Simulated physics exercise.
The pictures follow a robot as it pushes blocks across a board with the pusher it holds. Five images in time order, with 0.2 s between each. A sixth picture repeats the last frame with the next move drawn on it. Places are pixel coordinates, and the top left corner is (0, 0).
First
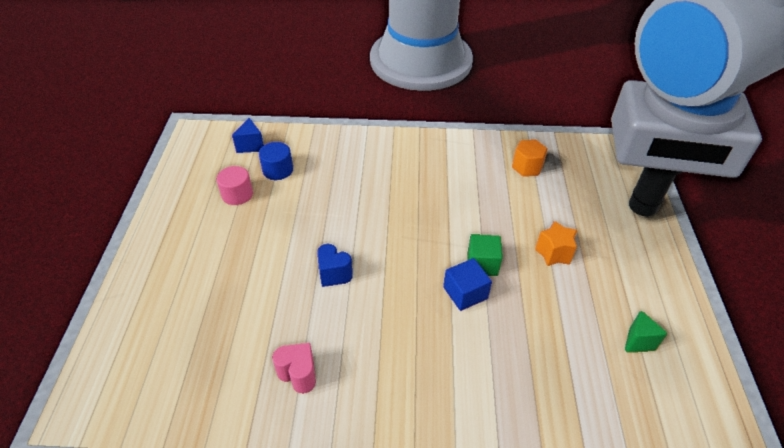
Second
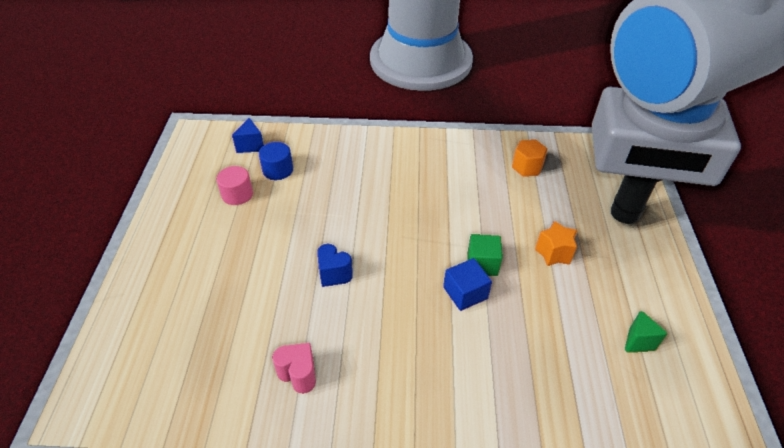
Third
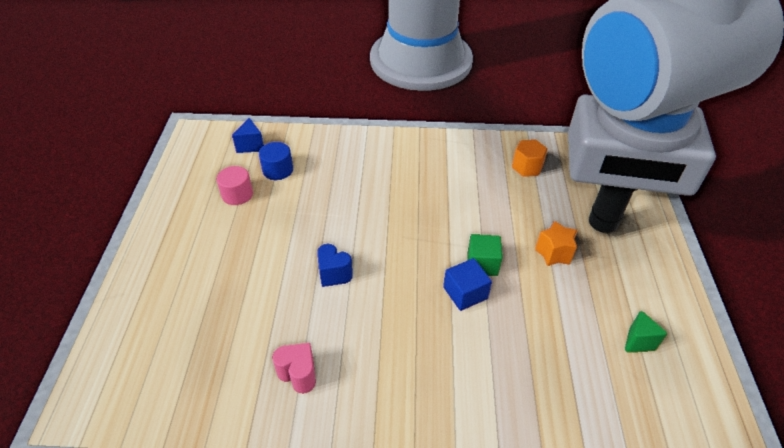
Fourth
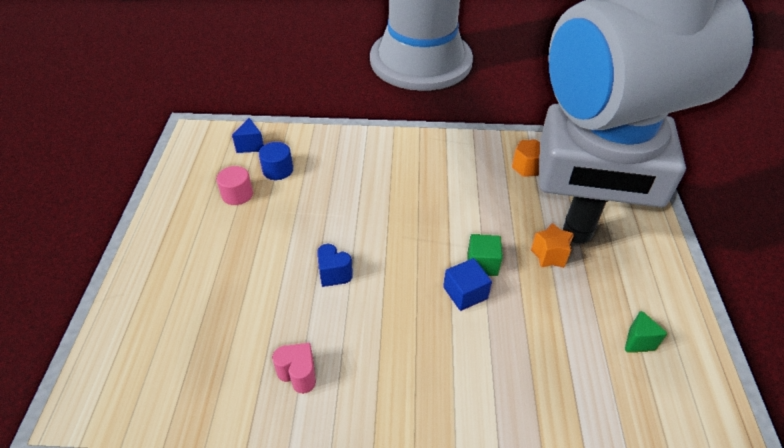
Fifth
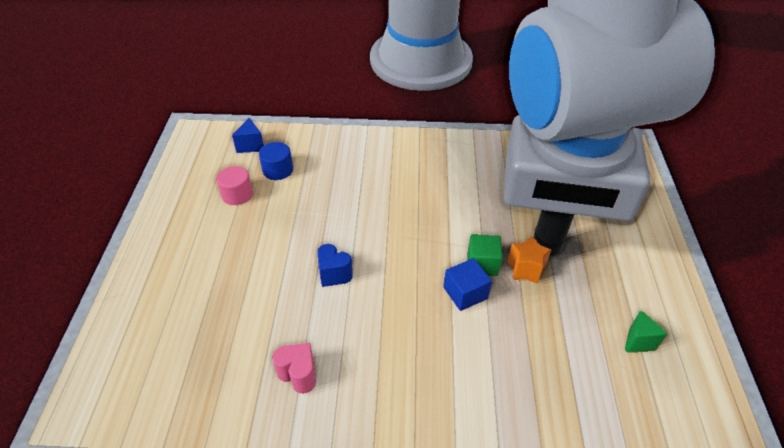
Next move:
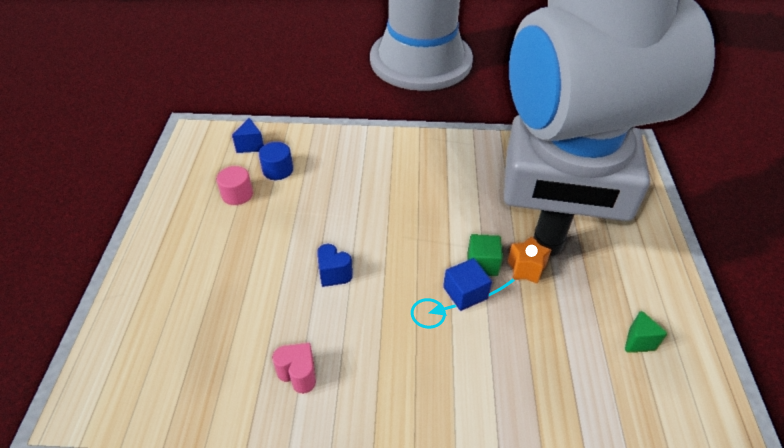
At first, a robot arm holds its dark pusher near the right edge of a wooden board scattered with blue, pink, green and orange blocks. The arm moves left and slightly down toward the orange star, then pushes it left until it sits close beside the green and blue square blocks.
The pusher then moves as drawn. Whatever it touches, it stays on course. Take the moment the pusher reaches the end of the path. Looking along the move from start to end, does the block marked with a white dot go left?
It seems so.
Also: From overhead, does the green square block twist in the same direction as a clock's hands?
Short answer: Yes.
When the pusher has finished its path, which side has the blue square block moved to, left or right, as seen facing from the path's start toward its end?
Facing from start to end, it will go to the right.
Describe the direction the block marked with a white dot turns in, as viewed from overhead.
The block spins anticlockwise.
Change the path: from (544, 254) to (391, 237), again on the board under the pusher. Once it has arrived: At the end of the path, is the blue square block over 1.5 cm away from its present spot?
Final answer: No.
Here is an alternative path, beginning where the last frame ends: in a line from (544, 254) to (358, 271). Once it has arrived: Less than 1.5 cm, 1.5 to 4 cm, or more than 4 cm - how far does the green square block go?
By the end of the path, it will have gone past 4 cm.
Drawn move, from (544, 254) through (514, 279) and (475, 300) to (428, 313); the dot is on the orange star.
On the path given first. One third of the way, pusher (516, 272); blue square block (464, 277); green square block (480, 247), turned 30° clockwise; orange star (501, 280).
Two thirds of the way, pusher (476, 293); blue square block (440, 285), turned 50° clockwise; green square block (480, 247), turned 30° clockwise; orange star (474, 308), turned 35° anticlockwise.
At the end, pusher (429, 306); blue square block (398, 284), turned 55° clockwise; green square block (480, 247), turned 30° clockwise; orange star (464, 317), turned 75° anticlockwise.
